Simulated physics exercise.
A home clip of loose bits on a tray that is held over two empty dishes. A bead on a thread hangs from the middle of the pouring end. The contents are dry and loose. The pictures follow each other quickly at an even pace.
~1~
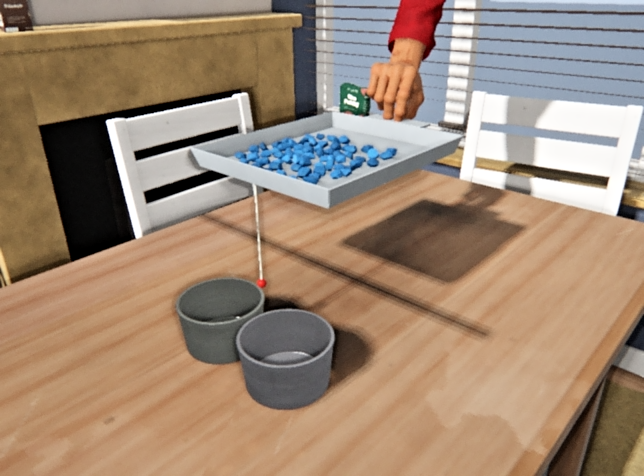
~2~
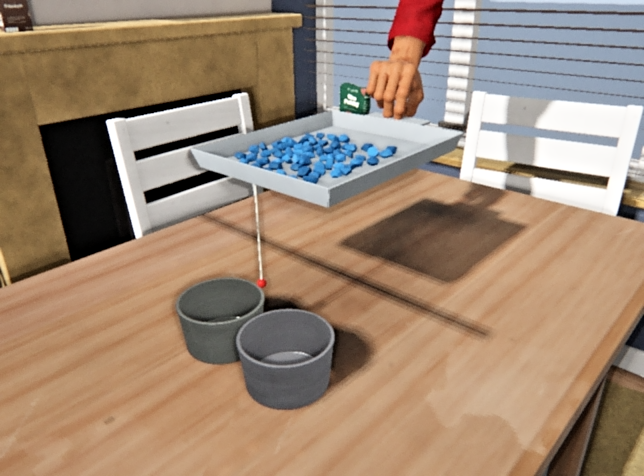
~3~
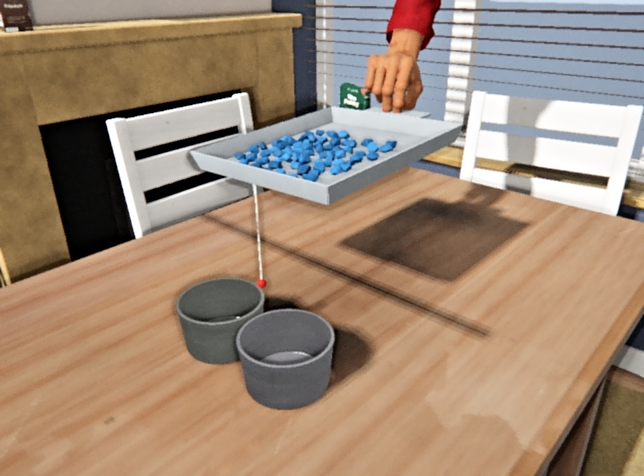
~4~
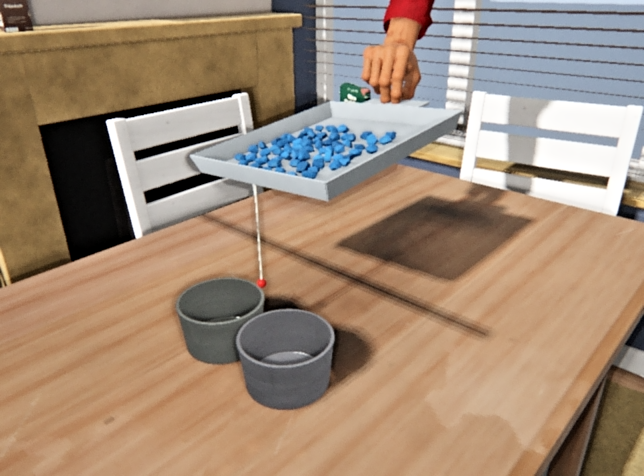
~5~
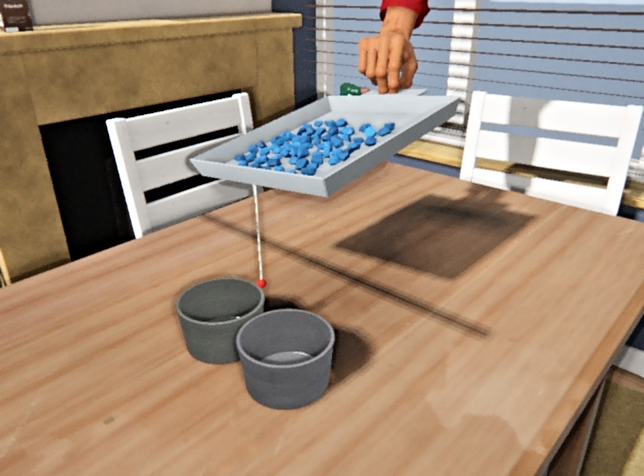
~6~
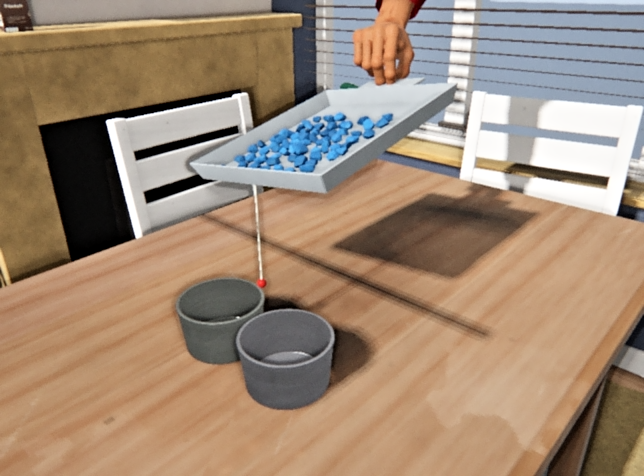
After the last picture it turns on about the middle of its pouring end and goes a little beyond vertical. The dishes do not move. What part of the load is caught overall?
Caught overall: Under half.
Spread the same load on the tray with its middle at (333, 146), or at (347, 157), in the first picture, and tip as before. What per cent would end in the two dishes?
About 10 and 10 per cent.
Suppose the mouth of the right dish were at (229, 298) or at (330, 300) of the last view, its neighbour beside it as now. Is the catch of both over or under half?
At the first place under half, at the second the smaller part.
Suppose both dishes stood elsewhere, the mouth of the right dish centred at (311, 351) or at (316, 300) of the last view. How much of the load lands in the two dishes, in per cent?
About 0 and 50 per cent.
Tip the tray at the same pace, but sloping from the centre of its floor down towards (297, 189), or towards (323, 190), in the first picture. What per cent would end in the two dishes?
Roughly 80 per cent, and 50 per cent.
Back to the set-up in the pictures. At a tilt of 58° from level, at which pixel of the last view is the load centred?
Near (246, 155).
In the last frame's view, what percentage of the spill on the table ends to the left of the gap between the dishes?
It comes to 90 per cent or so.
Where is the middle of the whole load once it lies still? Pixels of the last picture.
Around (211, 304).
Shortly afterwards, tray tipped steeply; the whole lot on the tray.
Next, tray tipped right over; near half on the tray; a little in the left dish; a little outside both; near a third in the air.
Some moments later, tray tipped past a quarter turn; a little in the left dish; all but a few outside both.
In the end, tray tipped past a quarter turn; none at all in the right dish; a little in the left dish; all but a few outside both.
